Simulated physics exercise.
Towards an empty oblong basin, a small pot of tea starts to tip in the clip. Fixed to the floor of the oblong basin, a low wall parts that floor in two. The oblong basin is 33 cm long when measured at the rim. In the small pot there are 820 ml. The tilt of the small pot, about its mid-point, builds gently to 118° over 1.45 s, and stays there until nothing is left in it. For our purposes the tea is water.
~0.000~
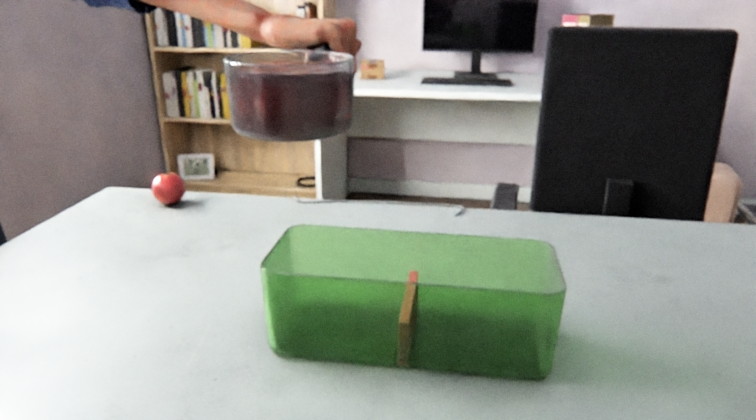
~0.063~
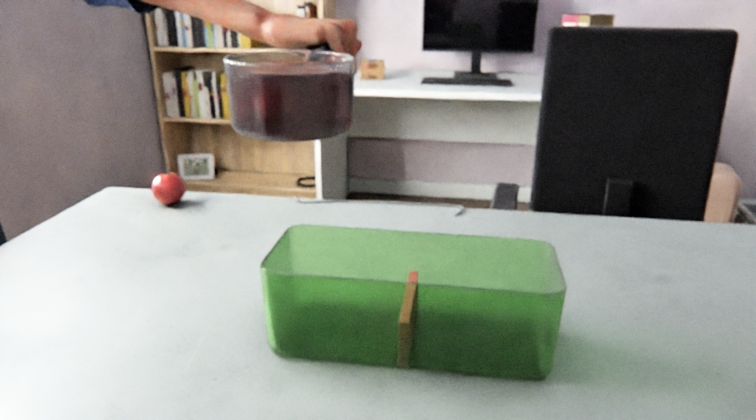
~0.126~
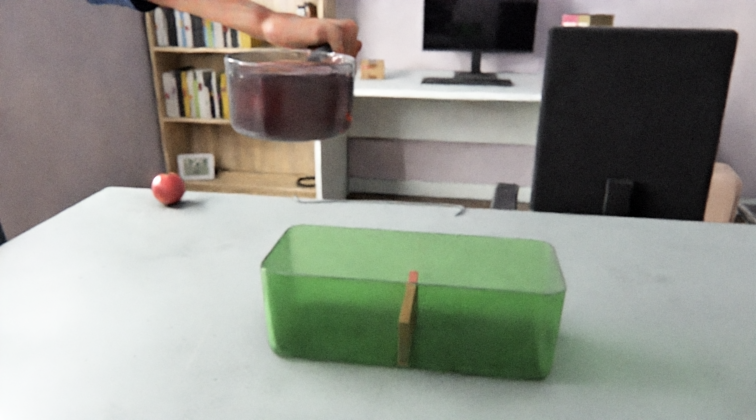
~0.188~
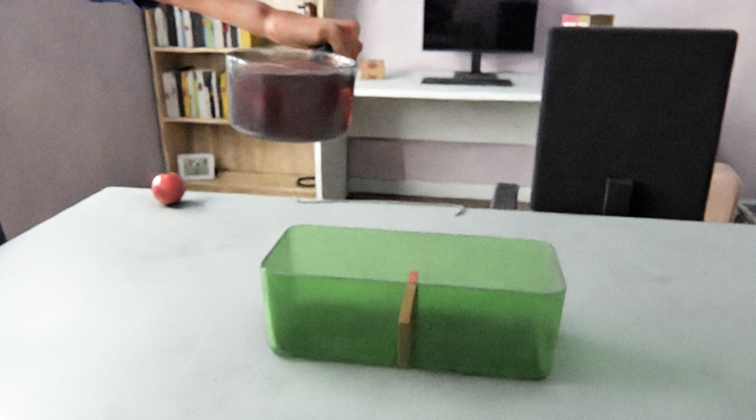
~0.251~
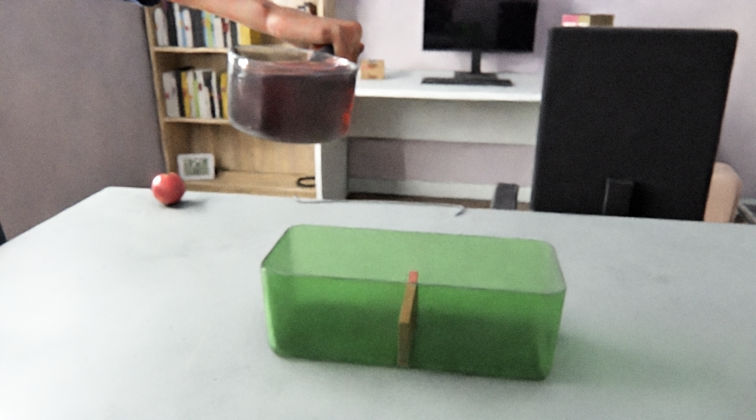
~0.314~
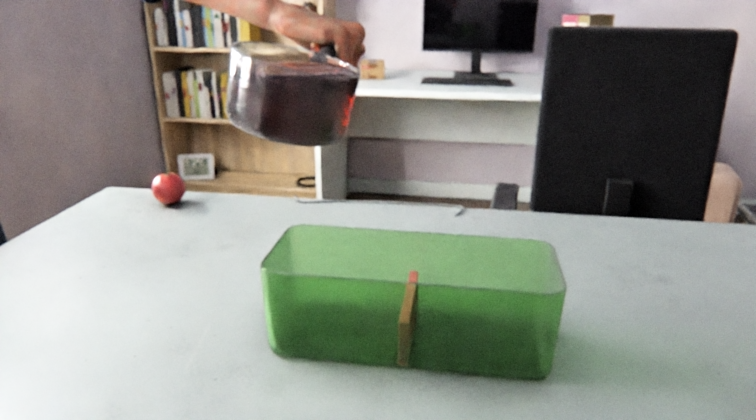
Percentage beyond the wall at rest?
63 per cent.
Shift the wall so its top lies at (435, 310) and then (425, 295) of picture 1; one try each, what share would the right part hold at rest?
Roughly 35 per cent, then 45 per cent.
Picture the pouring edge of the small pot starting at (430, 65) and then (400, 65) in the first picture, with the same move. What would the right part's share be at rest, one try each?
It comes to 95 per cent, and then 90 per cent.
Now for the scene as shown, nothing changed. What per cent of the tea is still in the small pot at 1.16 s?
What remains is about 6 percent of it all.
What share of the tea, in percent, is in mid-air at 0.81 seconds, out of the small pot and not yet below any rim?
At that moment, about 34 percent.
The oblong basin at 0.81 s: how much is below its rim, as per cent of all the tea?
Estimate - around 18 in a hundred parts.
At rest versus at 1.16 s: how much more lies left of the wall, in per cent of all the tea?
Around 14 in a hundred.
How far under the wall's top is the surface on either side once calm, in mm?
Near 42 mm for the left and near 32 mm for the right.
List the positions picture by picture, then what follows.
The first picture shows tilt 0°; pouring edge (352, 61); surface from (235, 67) to (351, 70); the oblong basin's rim runs from (275, 247) to (558, 267); the wall's top is at (410, 295).
The second picture shows tilt 1°; pouring edge (352, 62); surface from (235, 67) to (351, 70).
The third picture shows tilt 2°; pouring edge (353, 64); surface from (236, 67) to (351, 71).
The fourth picture shows tilt 5°; pouring edge (355, 67); surface from (236, 67) to (353, 72).
The fifth picture shows tilt 9°; pouring edge (356, 71); surface from (238, 67) to (355, 72).
The sixth picture shows tilt 13°; pouring edge (358, 77); surface from (238, 69) to (358, 72).
After 0.81 s the tilt is 69° and 48 per cent is still to pour, 3 is left of the wall and 14 right of it.
After 1.16 s the tilt is 107° and 6 per cent is still to pour, 21 is left of the wall and 63 right of it.
After 1.54 s the tilt is 118° and 0 per cent is still to pour, 36 is left of the wall and 63 right of it.
After 1.95 s the tilt is 118° and 0 per cent is still to pour, 36 is left of the wall and 63 right of it.
In the end 36 per cent lies left of the wall, 63 right of it and 1 outside.
